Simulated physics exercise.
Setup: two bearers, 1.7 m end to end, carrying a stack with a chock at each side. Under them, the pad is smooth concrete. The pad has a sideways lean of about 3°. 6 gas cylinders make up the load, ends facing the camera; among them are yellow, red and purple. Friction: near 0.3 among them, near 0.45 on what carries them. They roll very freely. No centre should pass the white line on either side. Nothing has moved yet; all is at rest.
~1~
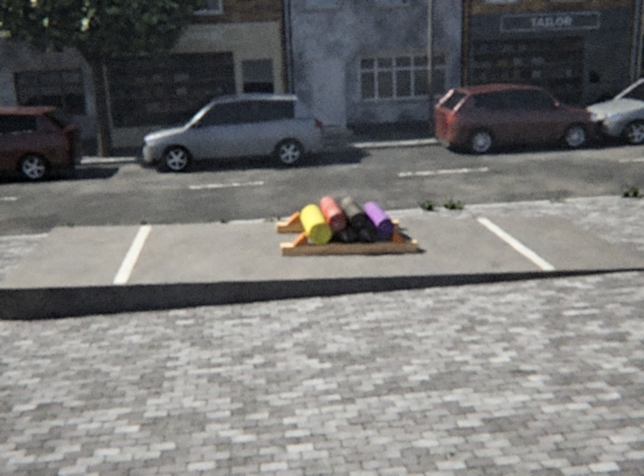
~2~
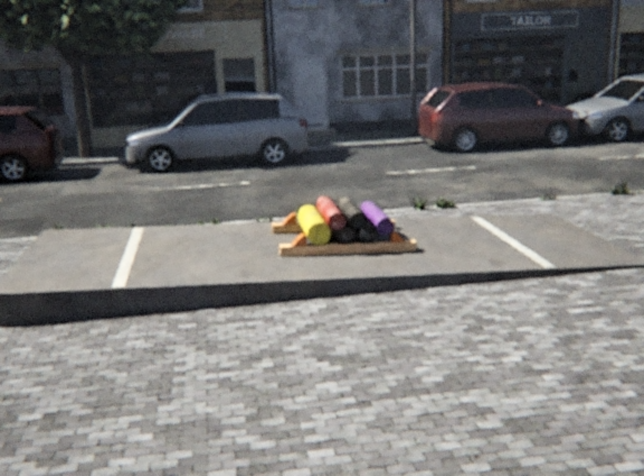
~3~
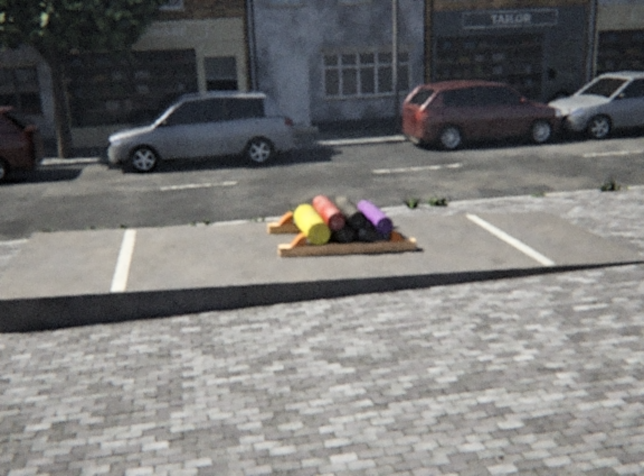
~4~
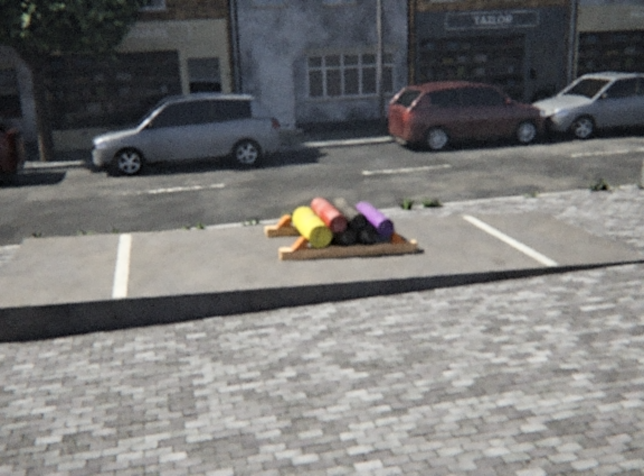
The camera shifts gradually around a still stack of colourful cylinders resting on wooden bearers.
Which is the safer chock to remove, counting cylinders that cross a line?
Take out the left-side chock, which gives 0 against 6.
If it is the left, after 1.5 s, yellow is on the bearers, 30 cm from the bearers' left end, rolling left; red is on the bearers, 55 cm from the bearers' left end, rolling left; purple is on the bearers, 40 cm from the bearers' right end; 0 of 6 have crossed.
If it is the left, in the end, yellow is on the bearers, 25 cm from the bearers' left end; red is on the bearers, 50 cm from the bearers' left end; purple is on the bearers, 45 cm from the bearers' right end; 0 of 6 have crossed.
If it is the right, after 3.1 s, yellow is on the bearers, 85 cm from the bearers' left end, rolling right; red is on the bearers, 65 cm from the bearers' right end, rolling right; purple is off the bearers, 10 cm short of the right line, rolling right; 0 of 6 have crossed.
If it is the right, in the end, yellow is past the right line; red is past the right line; purple is past the right line; 6 of 6 have crossed.
